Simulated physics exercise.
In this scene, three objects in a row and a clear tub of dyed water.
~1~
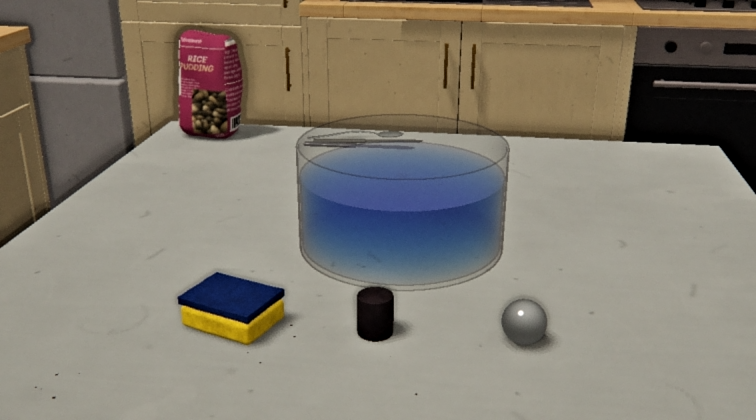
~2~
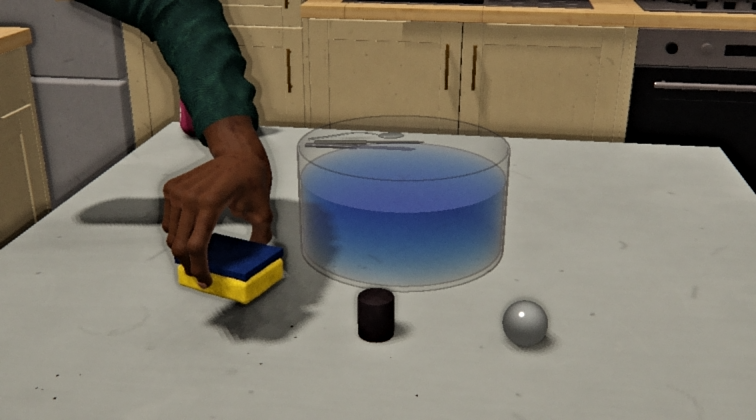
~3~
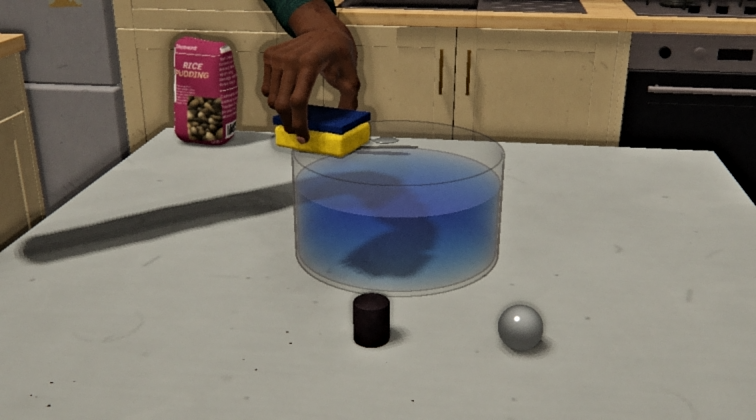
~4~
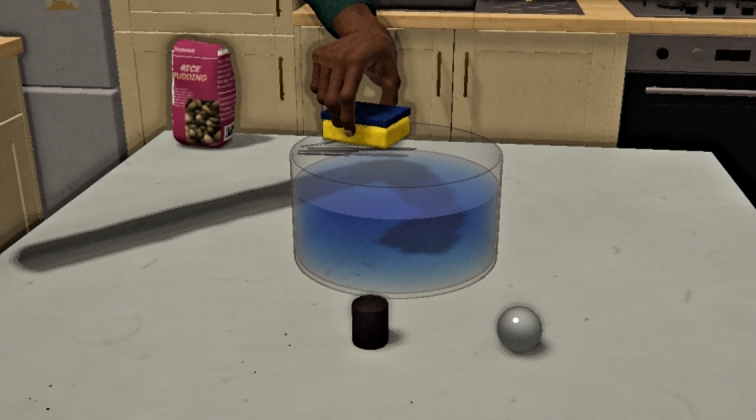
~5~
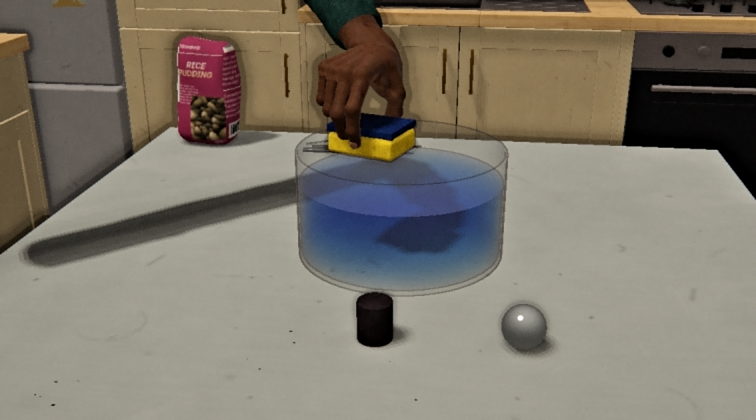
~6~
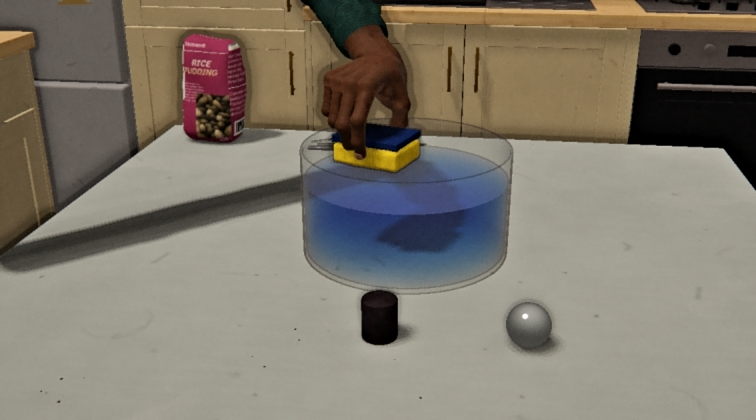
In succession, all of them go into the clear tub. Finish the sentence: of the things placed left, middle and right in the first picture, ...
... The left one rides on the surface, the middle one rests on the bottom, the right one rests on the bottom.
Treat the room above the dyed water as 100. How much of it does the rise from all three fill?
It comes to around 8 per cent.
Soon after, the sponge floats.
Later, the iron weight goes to the bottom.
In the end, the steel ball goes to the bottom; afloat, sponge.
